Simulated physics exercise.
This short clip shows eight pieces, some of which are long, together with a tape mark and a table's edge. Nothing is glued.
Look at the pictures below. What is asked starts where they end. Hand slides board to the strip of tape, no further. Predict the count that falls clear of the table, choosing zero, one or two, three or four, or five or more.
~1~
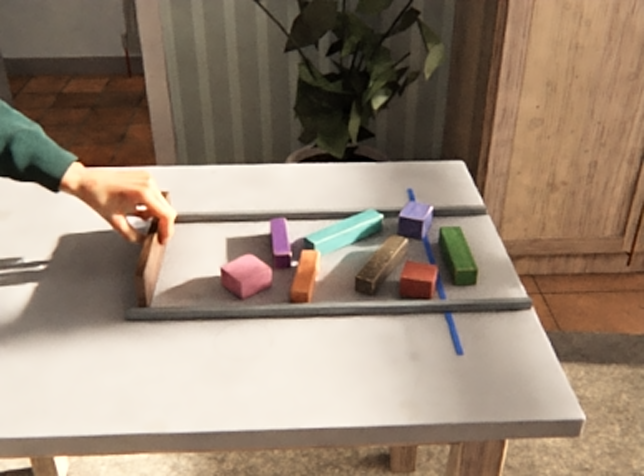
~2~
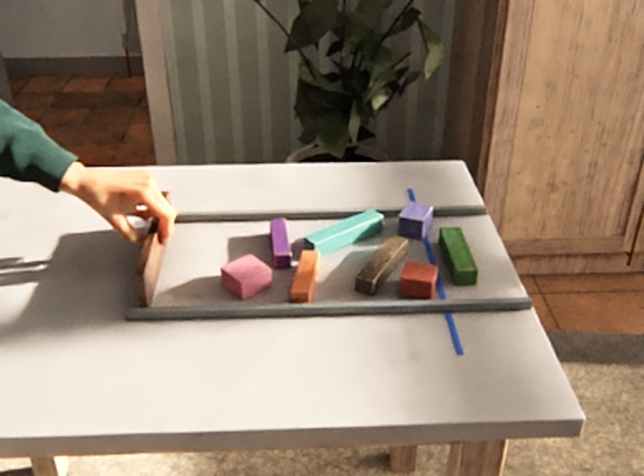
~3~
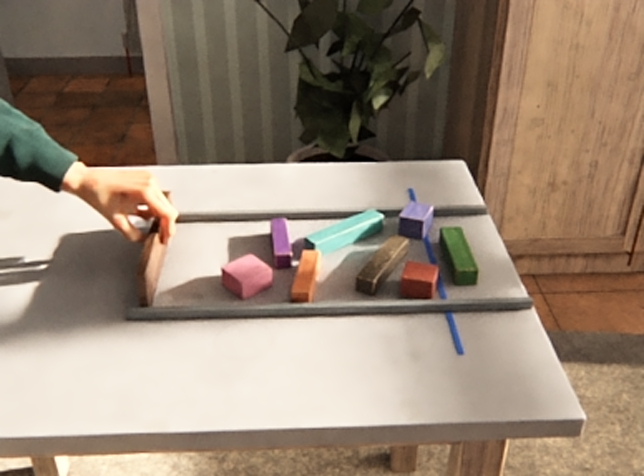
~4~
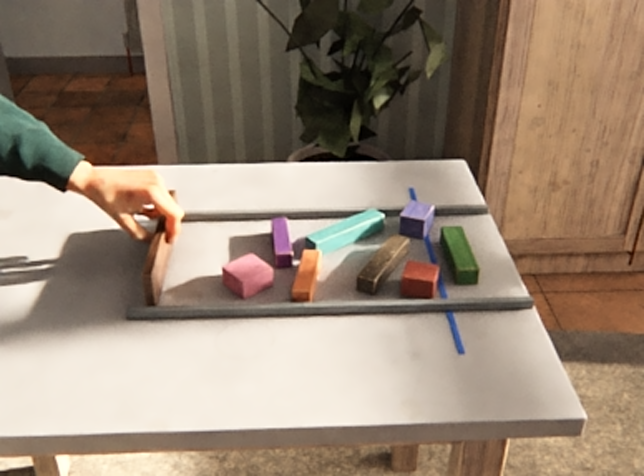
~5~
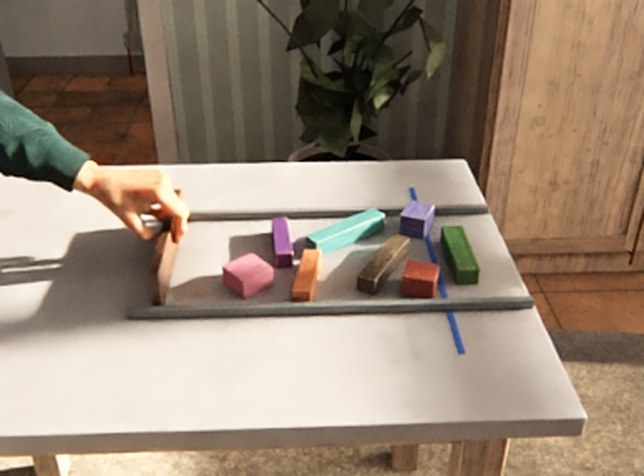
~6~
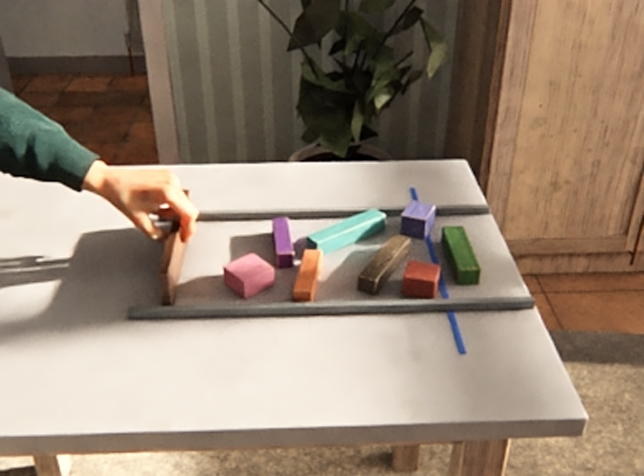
The count is one or two.
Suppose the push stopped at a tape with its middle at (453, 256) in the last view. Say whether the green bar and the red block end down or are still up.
The green bar drops off; the red block is lost.
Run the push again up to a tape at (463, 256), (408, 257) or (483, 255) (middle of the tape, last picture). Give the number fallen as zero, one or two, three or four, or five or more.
In the order the places were given: Three to four, no fall at all, at least five.
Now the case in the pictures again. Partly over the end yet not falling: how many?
The total here is 1.
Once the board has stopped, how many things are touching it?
The count is 2.
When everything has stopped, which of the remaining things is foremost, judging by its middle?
Green bar.
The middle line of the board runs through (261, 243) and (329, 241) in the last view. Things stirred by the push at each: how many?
At that stage 2; at the next, 6.
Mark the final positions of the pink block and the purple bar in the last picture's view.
Close to (462, 279); the other close to (438, 239).
Early on, none off yet; green bar at rest near (460, 254); blue block at rest near (418, 220); red block at rest near (421, 280).
A while later, none off yet; green bar moving near (467, 253); blue block at rest near (418, 220); red block travelled about its own width near (455, 279).
Finally, the number that fall off is one or two; lost, red block.
